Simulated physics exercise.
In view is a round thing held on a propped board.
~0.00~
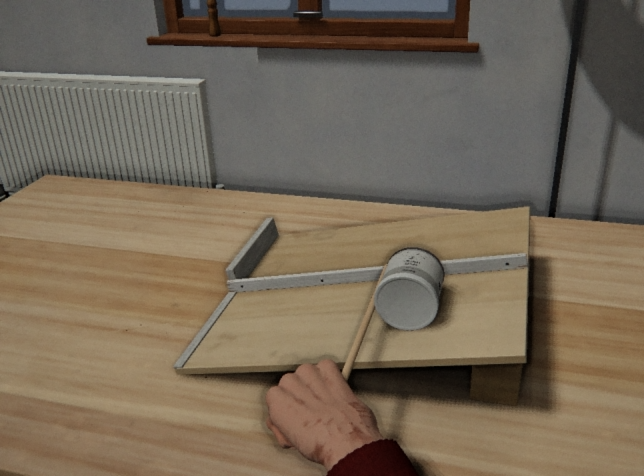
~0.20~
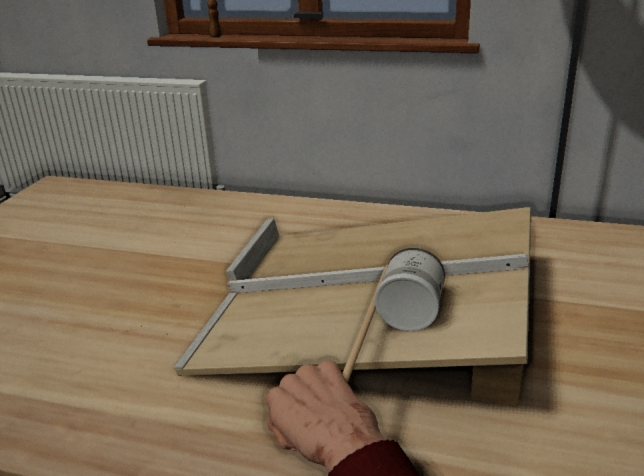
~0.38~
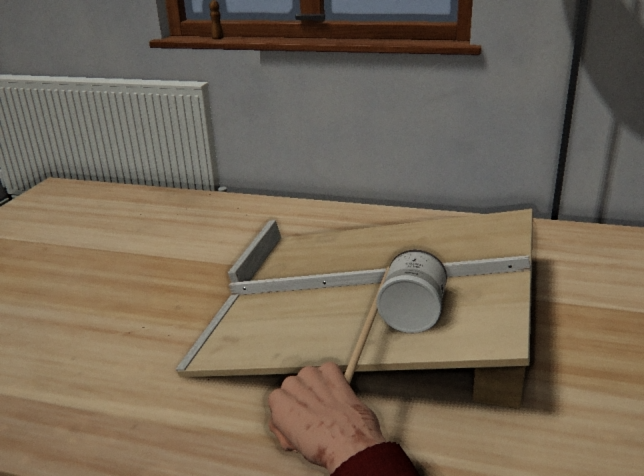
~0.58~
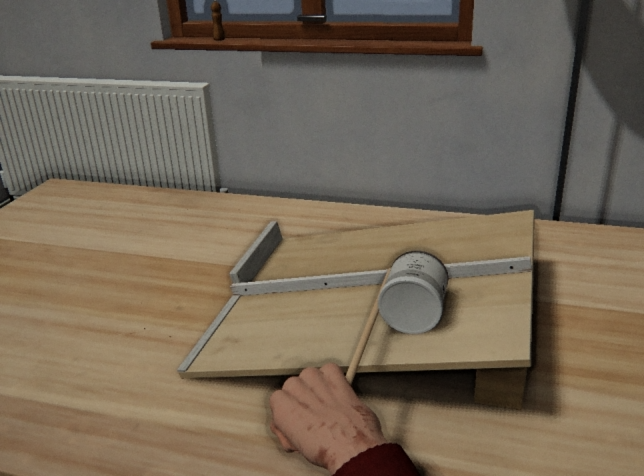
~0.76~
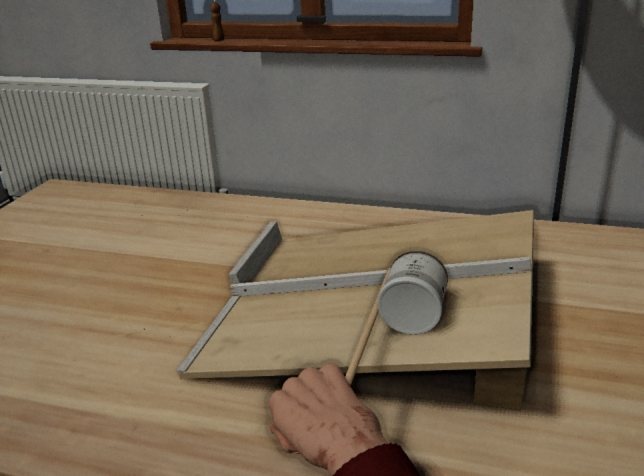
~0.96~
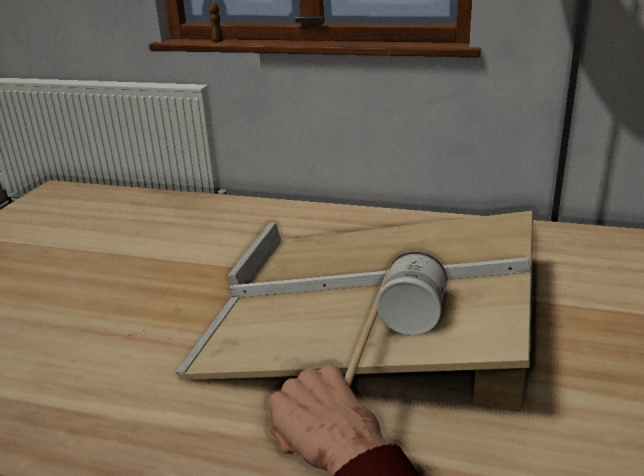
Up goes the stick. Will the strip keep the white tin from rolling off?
No.
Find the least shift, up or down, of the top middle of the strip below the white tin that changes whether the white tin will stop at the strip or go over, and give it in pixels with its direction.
It would take a shift of about 12 pixels, up.
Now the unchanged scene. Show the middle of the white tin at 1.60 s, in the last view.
Close to (240, 307).
After 1.60 s, white tin rolling on the board near (240, 308).
After 2.10 s, white tin off the board.
In the end (2.6 s), the white tin runs past the strip.
